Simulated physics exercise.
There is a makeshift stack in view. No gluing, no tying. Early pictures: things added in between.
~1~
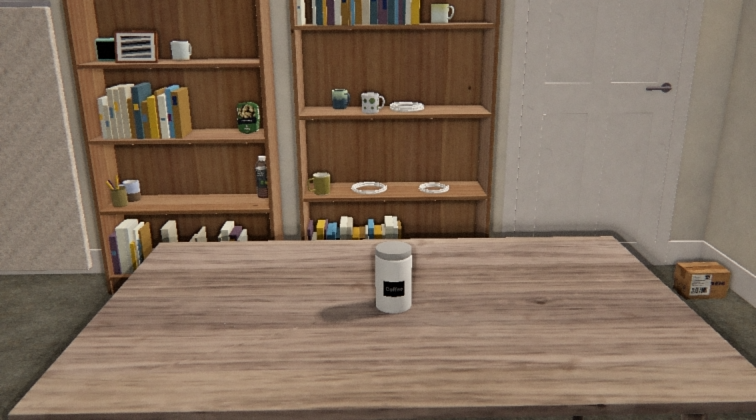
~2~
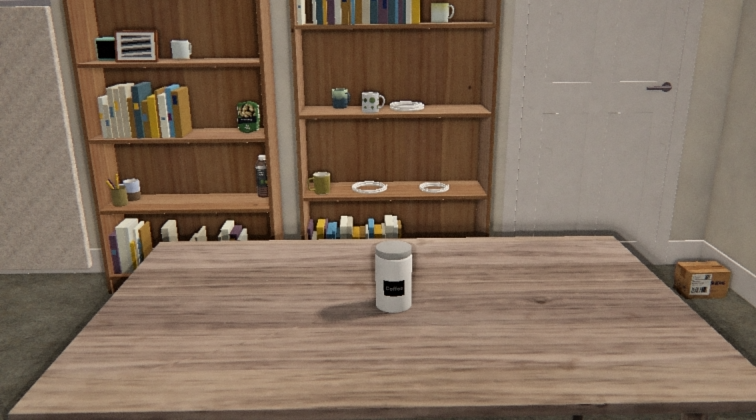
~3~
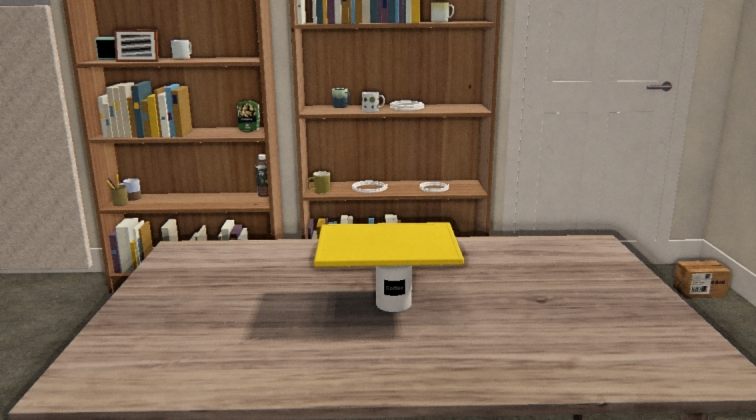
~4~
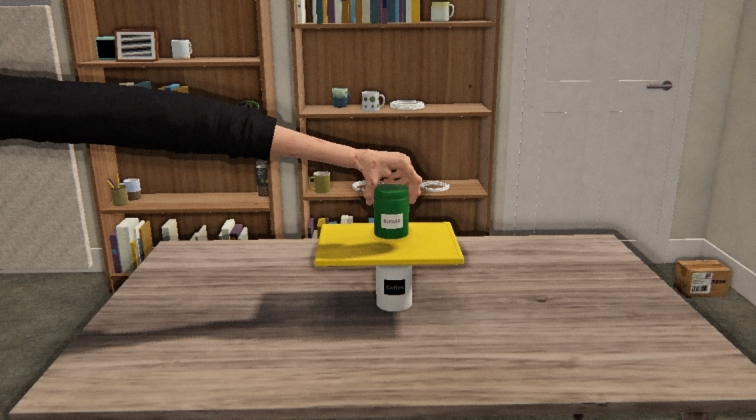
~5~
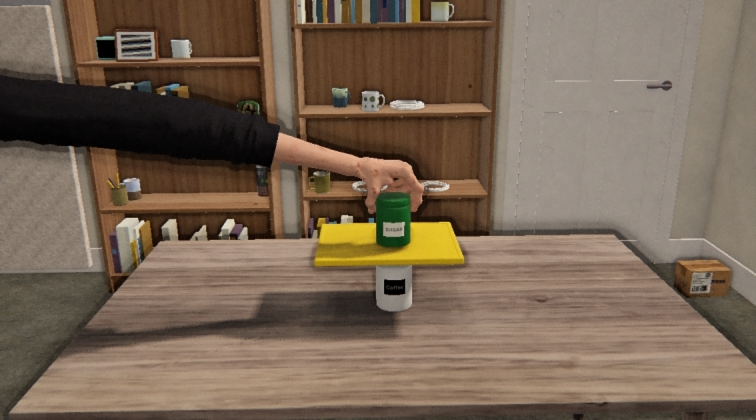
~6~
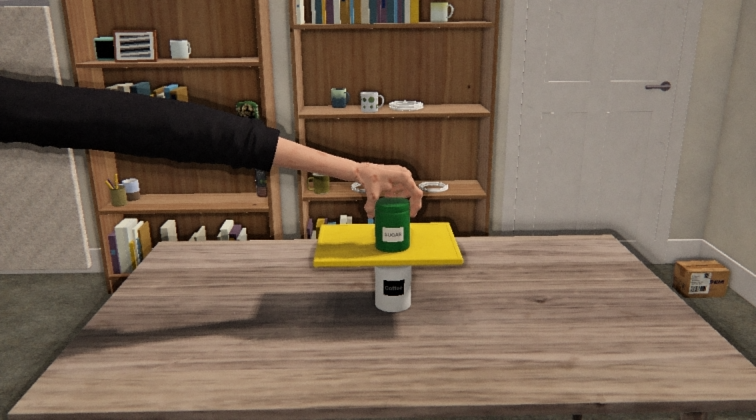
A yellow lid appeared on top of the white jar on the wooden table, and then a hand reaching in from the left lowered a green jar onto it, still touching the jar.
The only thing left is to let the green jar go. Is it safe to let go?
Stays put.
Then, 0.60 s on from there, no change.
Then, 1.40 s on from there, green jar resting near (392, 225).
In the end, all 3 unmoved. At the end, from the last picture's camera, green jar near (392, 225). The stack keeps its balance.
